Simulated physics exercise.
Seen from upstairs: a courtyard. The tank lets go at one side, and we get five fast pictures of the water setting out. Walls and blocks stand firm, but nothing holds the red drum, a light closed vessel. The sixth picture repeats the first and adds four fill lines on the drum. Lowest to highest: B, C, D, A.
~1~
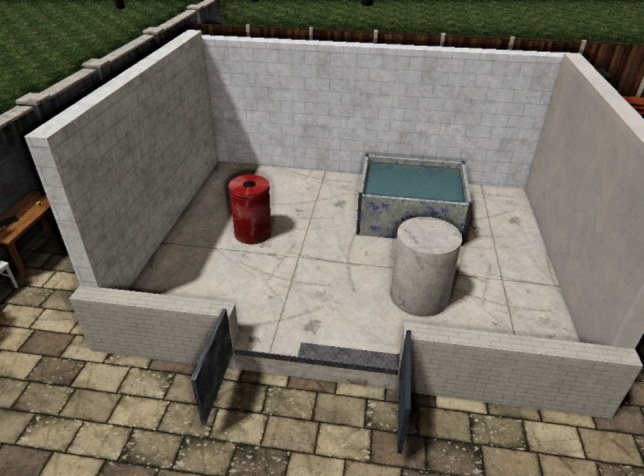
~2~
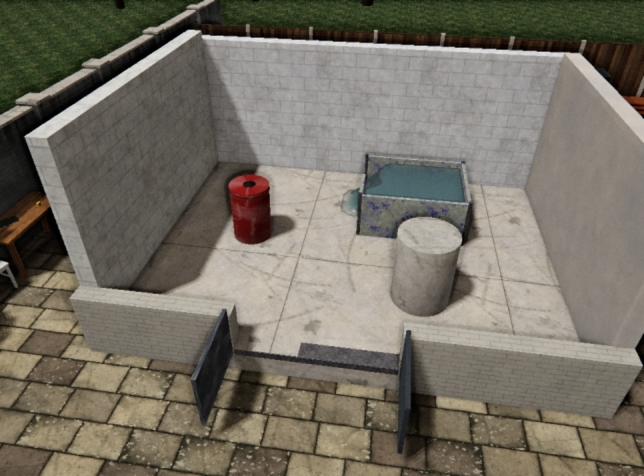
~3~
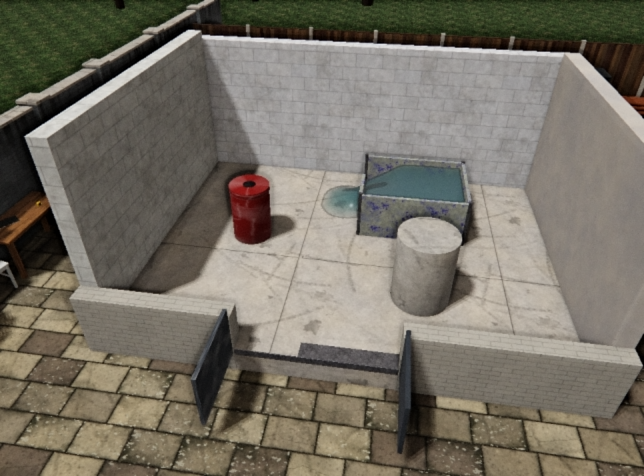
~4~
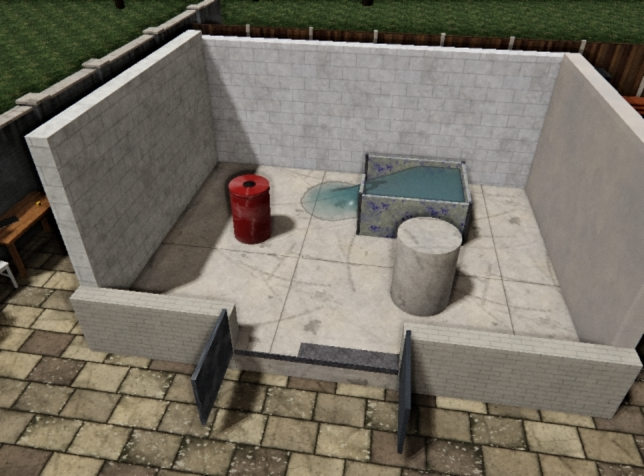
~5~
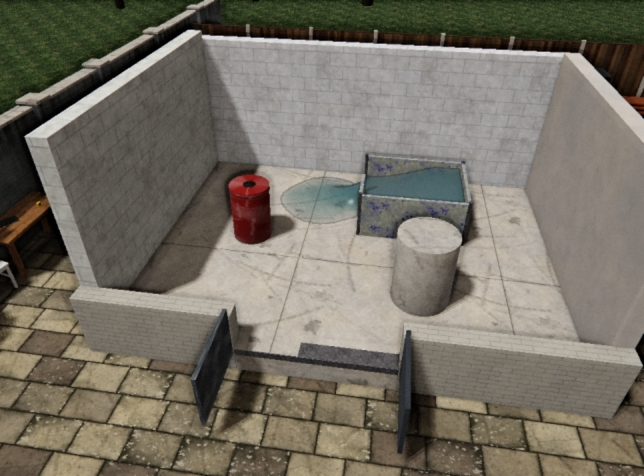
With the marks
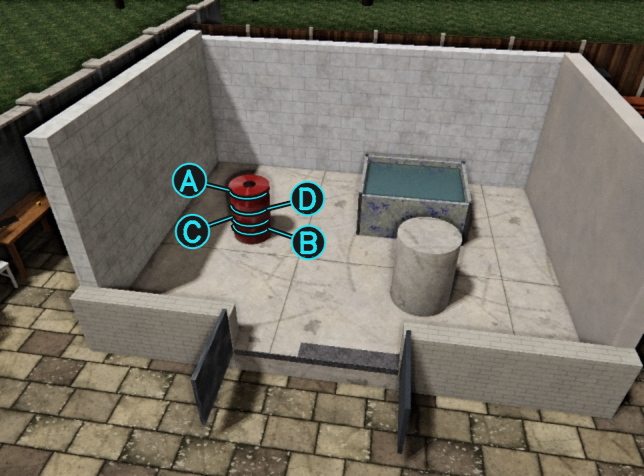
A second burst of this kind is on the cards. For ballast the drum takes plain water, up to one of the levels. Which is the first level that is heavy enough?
B.
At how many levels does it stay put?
All of them.
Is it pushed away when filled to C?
No, that is safe.
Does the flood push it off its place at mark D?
No, that is safe.
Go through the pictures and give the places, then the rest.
In the first frame, lid of the red drum at (249, 184); tank full, its middle at (414, 182); open gate at (318, 316).
In the second frame, 1 % of the ground under water, its edge towards the drum at (348, 206).
In the third frame, 3 % of the ground under water, its edge towards the drum at (326, 205).
In the fourth frame, 5 % of the ground under water, its edge towards the drum at (313, 210).
In the fifth frame, lid of the red drum at (249, 184); 7 % of the ground under water, its edge towards the drum at (294, 210).
In cyan, A at (243, 198); B at (247, 234); C at (246, 225); D at (245, 214); from the bottom up B, C, D, A.
With A, it does not move.
With B, it does not move.
With C, it does not move.
With D, it does not move.
